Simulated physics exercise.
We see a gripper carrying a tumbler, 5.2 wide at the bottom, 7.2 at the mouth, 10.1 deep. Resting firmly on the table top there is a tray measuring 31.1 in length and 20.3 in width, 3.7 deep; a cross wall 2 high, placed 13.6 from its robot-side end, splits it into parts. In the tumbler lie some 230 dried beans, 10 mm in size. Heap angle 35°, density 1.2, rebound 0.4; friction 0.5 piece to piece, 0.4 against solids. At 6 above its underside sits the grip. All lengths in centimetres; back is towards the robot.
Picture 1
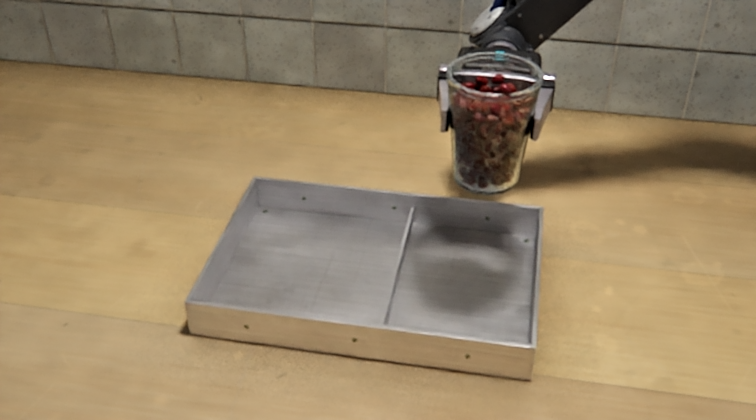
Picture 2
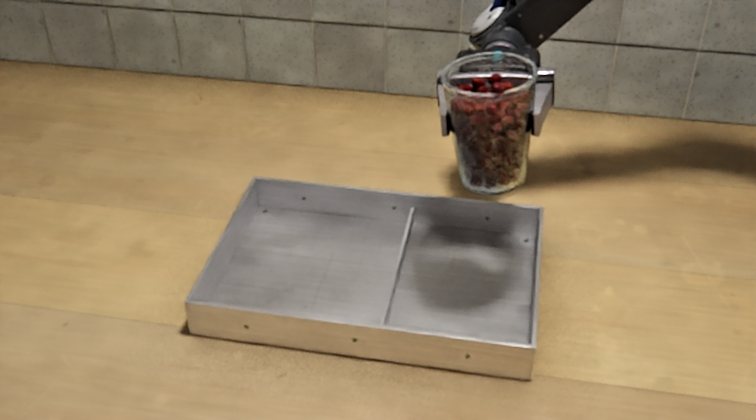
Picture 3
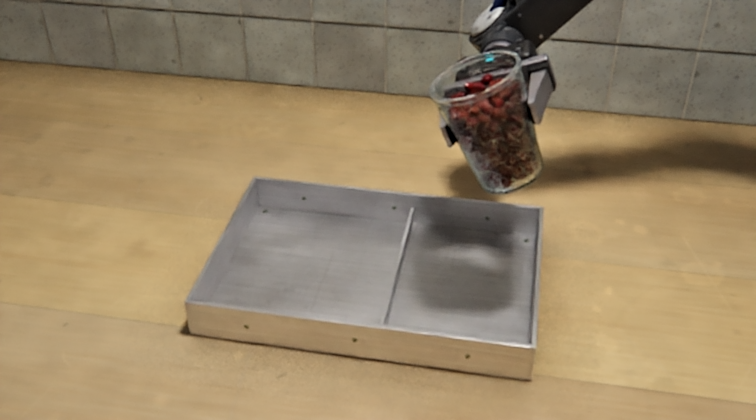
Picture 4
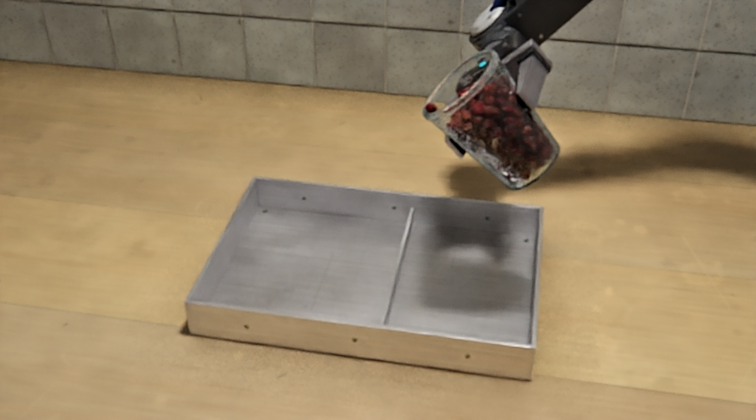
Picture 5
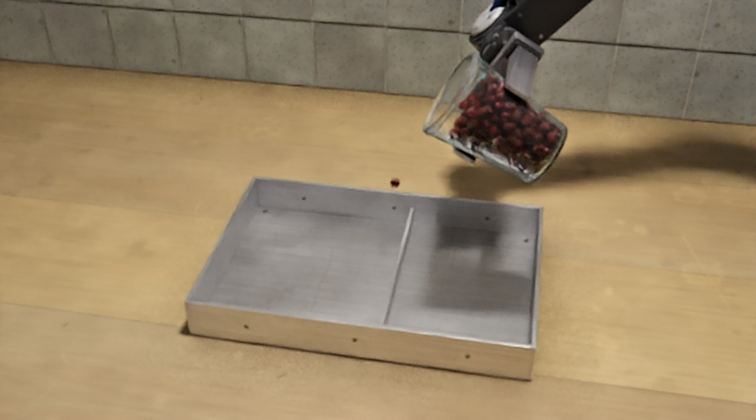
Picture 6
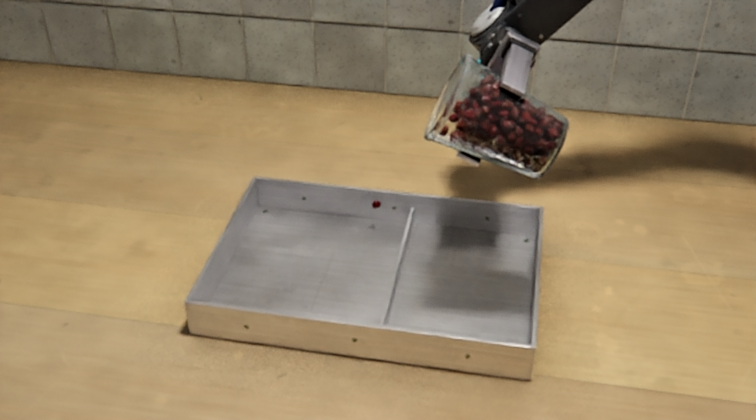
On a wooden table top, a gripper tilting a clear tumbler of dark red beans leftward, one bean dropping into a divided tray.
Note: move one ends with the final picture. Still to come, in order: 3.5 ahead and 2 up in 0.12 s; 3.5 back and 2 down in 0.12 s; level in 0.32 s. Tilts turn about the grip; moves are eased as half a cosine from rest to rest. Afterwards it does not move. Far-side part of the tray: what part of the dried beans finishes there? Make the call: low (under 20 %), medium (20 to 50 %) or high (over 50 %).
My call: Medium.
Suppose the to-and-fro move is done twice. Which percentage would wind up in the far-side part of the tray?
About 40 per cent, then.
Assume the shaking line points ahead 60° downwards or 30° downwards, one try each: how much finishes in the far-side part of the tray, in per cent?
First try some 0 %, second try some 5 %.
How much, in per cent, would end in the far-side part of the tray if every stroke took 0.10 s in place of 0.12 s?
I'd expect some 45 per cent.
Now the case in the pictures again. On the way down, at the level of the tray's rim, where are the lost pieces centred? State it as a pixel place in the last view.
I'd put it somewhere near (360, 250).
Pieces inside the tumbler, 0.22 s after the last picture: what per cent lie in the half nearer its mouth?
Something near 75 per cent is there.
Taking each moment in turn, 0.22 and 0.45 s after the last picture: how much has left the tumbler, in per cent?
15, then 30.
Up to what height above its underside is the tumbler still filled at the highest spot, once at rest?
I'd say near 8.5 cm from the bottom.
Then, 0.22 s later, tilted 66° forward, highest piece 23 above the table; 194 in the tumbler, 1 in the far-side part, 32 in flight or on a rim.
Then, 0.45 s later, tilted 18° forward, highest piece 24 above the table; 159 in the tumbler, 58 in the far-side part, 9 in the robot-side part, 1 in flight or on a rim.
Then, 0.76 s later, level, highest piece 22 above the table; 159 in the tumbler, 59 in the far-side part, 9 in the robot-side part.
Then, 1.81 s later, level, highest piece 22 above the table; 159 in the tumbler, 59 in the far-side part, 9 in the robot-side part.
At rest, 159 in the tumbler, 59 in the far-side part, 9 in the robot-side part. That is 26 % in the far-side part of the tray.
